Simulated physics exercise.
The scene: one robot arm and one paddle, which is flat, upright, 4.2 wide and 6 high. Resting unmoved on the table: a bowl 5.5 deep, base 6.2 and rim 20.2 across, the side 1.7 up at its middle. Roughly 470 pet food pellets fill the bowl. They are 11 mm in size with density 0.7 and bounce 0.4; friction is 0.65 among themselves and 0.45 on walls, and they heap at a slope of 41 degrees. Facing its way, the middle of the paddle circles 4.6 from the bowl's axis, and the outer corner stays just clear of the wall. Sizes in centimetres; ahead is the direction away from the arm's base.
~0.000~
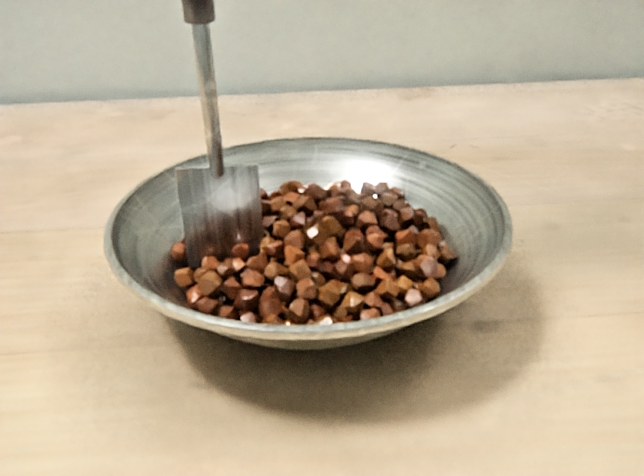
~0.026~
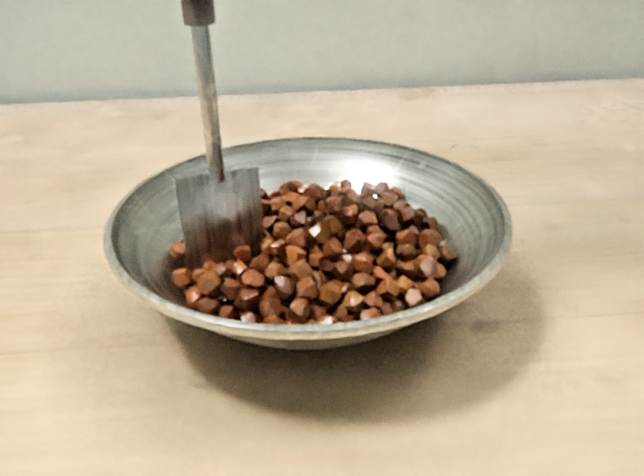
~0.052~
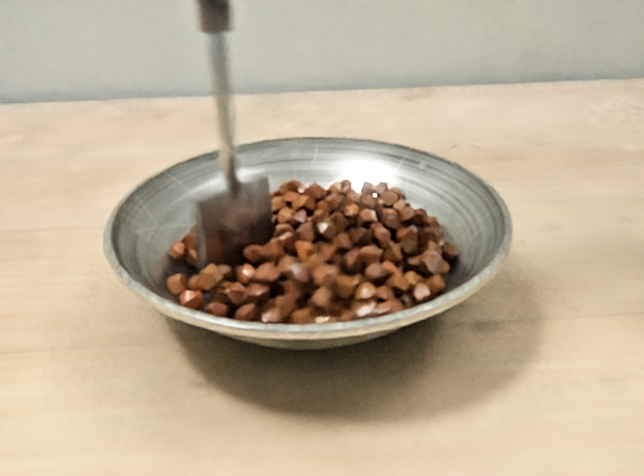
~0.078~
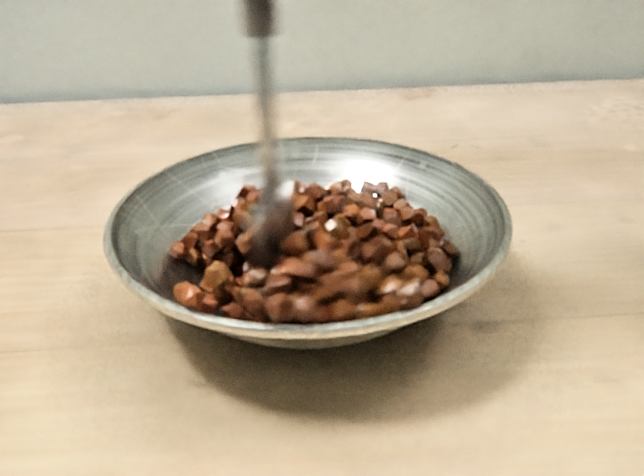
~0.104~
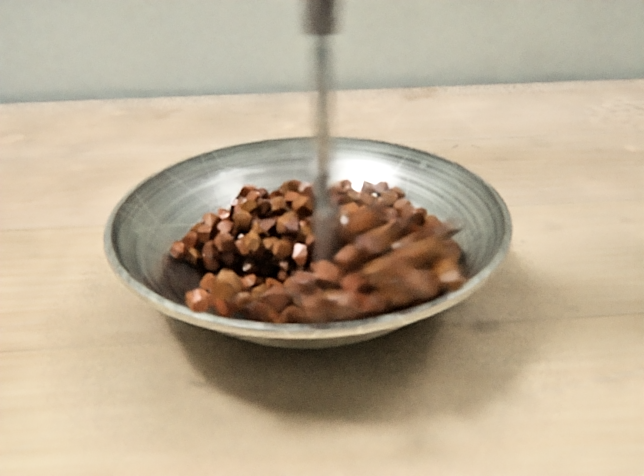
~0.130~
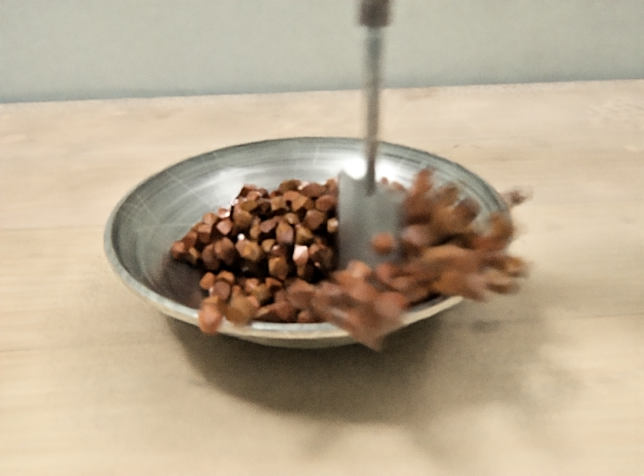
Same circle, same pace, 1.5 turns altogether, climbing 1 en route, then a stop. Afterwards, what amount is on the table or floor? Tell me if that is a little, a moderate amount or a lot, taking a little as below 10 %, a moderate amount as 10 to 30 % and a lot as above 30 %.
A lot, above 30 %.
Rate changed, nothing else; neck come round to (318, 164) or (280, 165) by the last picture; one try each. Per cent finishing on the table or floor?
Some 40 and 25 per cent respectively.
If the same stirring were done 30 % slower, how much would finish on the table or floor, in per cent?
Estimated share: Near 35 %.
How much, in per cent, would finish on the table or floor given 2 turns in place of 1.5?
It would be near 55 per cent.
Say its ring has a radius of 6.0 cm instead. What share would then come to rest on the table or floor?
Some 25 percent would.
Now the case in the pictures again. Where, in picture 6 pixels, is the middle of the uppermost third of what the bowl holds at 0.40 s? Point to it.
In the final view it lies at about (256, 275).
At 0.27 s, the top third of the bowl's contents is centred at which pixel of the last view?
The upper third is centred close to (269, 159).
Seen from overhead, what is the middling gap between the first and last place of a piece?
14 centimetres.
After 0.27 s, 283° round, highest piece 12 above the table; 344 in the bowl, 34 on the table or floor, 92 in flight or on the tool.
After 0.40 s, 79° round, highest piece 10 above the table; 254 in the bowl, 148 on the table or floor, 68 in flight or on the tool.
After 0.67 s, 180° round, highest piece 5 above the table; 239 on the table or floor, 231 in the bowl.
After 1.37 s, 180° round, highest piece 5 above the table; 239 on the table or floor, 231 in the bowl.
At rest, 239 on the table or floor, 231 in the bowl. That is 51 % on the table or floor.
